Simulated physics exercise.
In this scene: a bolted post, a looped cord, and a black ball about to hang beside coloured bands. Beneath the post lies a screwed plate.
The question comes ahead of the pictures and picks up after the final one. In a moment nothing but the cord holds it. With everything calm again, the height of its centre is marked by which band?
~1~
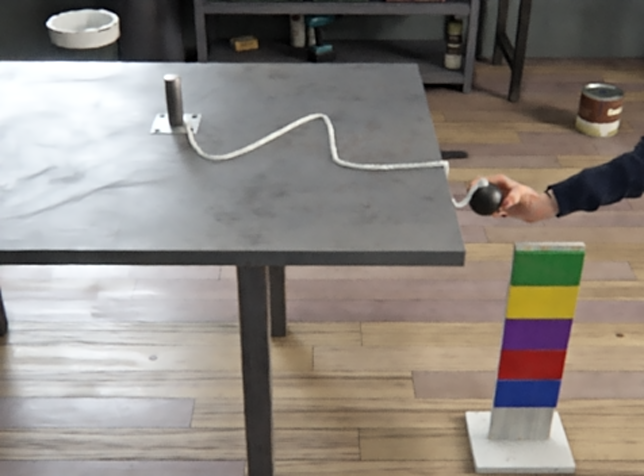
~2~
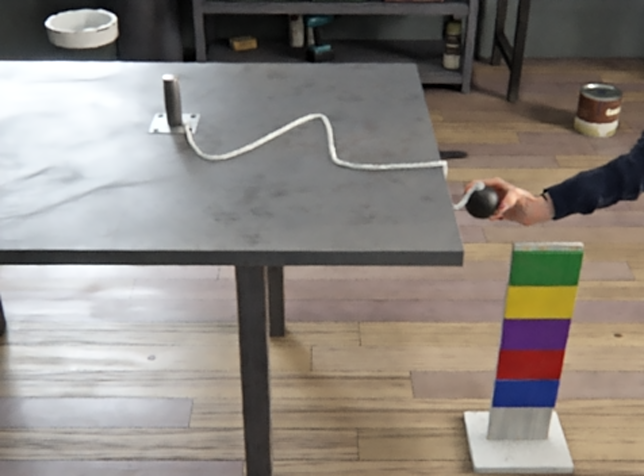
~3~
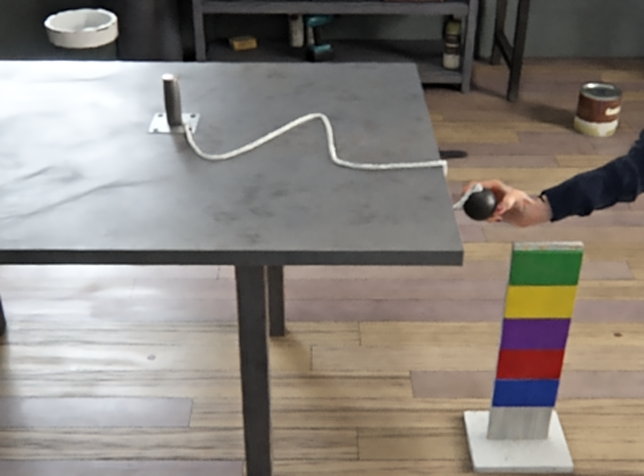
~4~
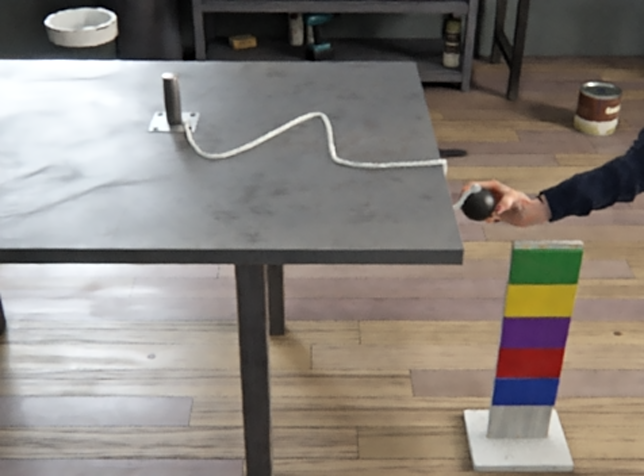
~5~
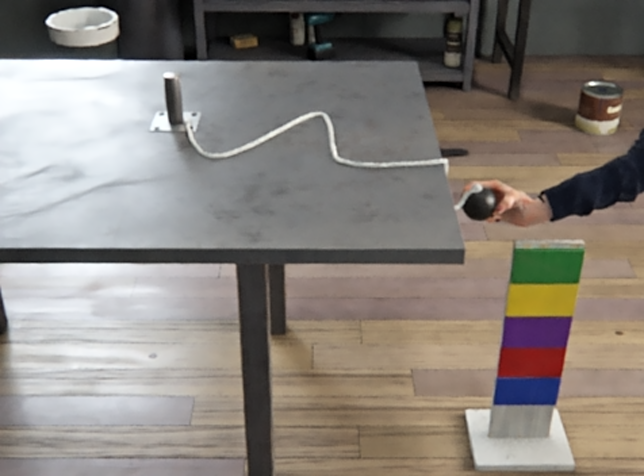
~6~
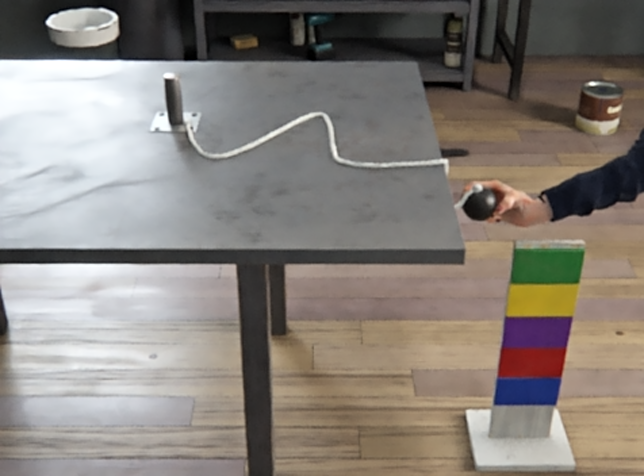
By the blue band.
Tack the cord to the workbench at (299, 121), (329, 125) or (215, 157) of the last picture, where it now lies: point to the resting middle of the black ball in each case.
Going through the tries, I'd expect close to (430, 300), (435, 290) and lastly (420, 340).
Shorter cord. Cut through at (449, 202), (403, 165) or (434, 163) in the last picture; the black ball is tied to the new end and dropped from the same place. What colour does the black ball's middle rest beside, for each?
In order of the tries: Red; then yellow; then purple.
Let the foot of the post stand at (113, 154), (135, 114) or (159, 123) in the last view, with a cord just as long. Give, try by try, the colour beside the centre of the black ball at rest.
For the first it is red, for the second red, for the third blue.
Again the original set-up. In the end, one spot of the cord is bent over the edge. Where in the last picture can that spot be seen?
The one at (329, 123).
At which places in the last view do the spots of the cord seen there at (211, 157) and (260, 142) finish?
Around (272, 129); the other one around (328, 133).
A little later, ball near (444, 384); level with blue.
Next, ball near (400, 360); level with blue.
Later still, ball near (436, 384); level with blue.
When it is over, ball near (412, 375); level with blue. The blue one.
